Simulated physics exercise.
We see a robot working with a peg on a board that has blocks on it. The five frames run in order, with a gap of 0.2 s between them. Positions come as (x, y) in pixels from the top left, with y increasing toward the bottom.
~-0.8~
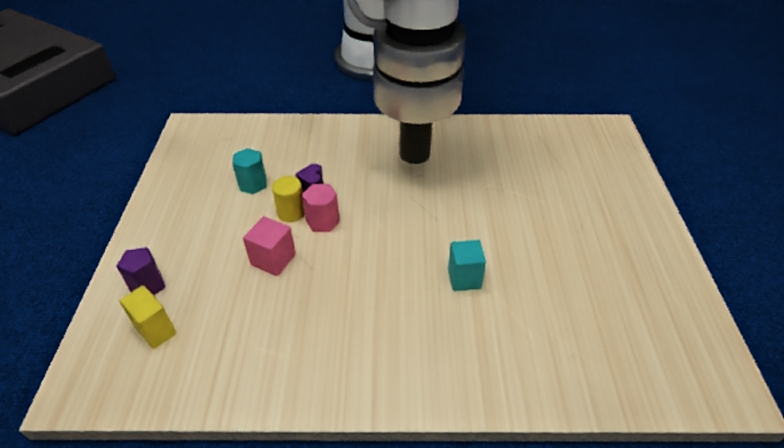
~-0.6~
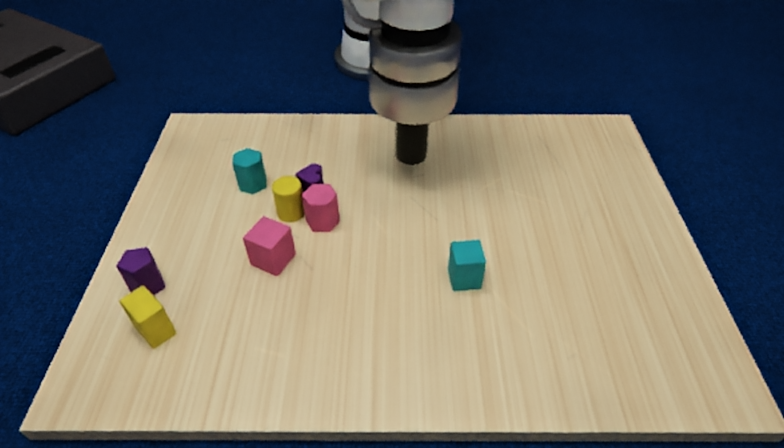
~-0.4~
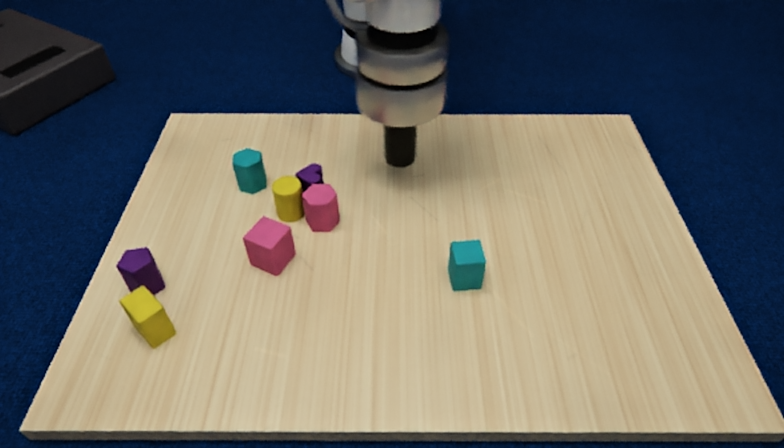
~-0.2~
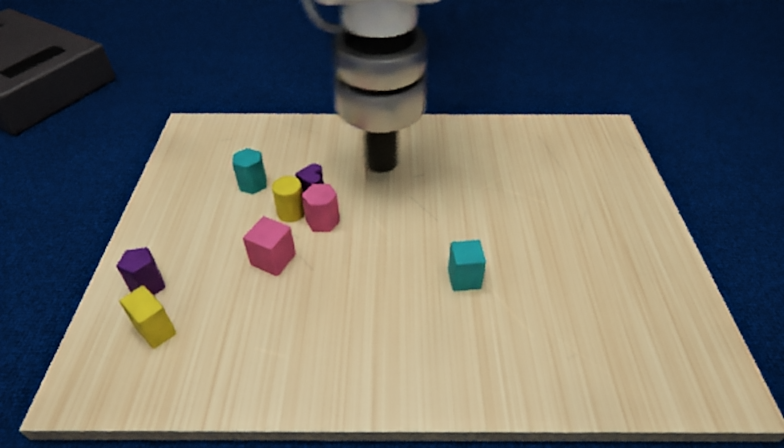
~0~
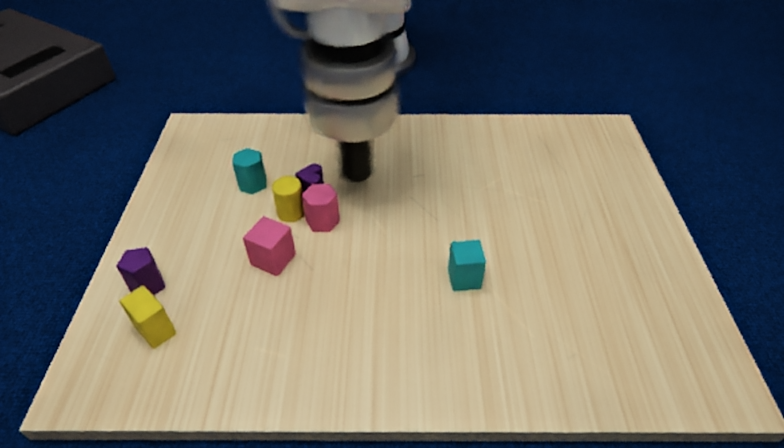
A robot arm moves its black peg left above the board while the blocks stay still.
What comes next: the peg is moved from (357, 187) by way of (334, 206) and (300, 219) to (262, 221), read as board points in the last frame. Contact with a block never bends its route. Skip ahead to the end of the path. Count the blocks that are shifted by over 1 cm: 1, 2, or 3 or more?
It should be three or more, as far as I can tell.
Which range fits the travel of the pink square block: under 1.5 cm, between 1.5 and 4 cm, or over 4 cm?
It falls in the under 1.5 cm band.
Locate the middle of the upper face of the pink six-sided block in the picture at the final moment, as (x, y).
When the path ends, it will be at (289, 216).
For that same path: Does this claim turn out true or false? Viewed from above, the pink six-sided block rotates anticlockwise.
True - the claim holds.
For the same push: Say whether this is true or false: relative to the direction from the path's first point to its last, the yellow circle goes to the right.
It is true.
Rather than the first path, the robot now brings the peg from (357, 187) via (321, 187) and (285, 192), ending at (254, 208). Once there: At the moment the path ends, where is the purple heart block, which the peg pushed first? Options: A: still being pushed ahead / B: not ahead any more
A (still being pushed ahead)
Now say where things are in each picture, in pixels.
Peg tip (415, 155); block tops, pink square block (267, 232); yellow circle (286, 185); purple heart block (310, 172); pink six-sided block (319, 193), in the first picture.
Peg (411, 155); blocks unchanged, in the second picture.
Peg (400, 158); blocks unchanged, in the third picture.
Peg (382, 163); blocks unchanged, in the fourth picture.
Peg (356, 172); pink square block (267, 232); yellow circle (286, 185); purple heart block (310, 172); pink six-sided block (319, 193), in the fifth picture.
On the path given first. One third of the way, peg (331, 192); yellow circle (283, 185); purple heart block (305, 174), turned 20° clockwise; pink six-sided block (311, 200).
Two thirds of the way, peg (296, 204); pink square block (265, 235); yellow circle (262, 186); purple heart block (289, 174), turned 75° clockwise; pink six-sided block (292, 215), turned 65° anticlockwise.
At the end, peg (258, 206); pink square block (265, 236), turned 15° clockwise; yellow circle (231, 182); purple heart block (287, 174), turned 90° clockwise; pink six-sided block (289, 216), turned 80° anticlockwise.
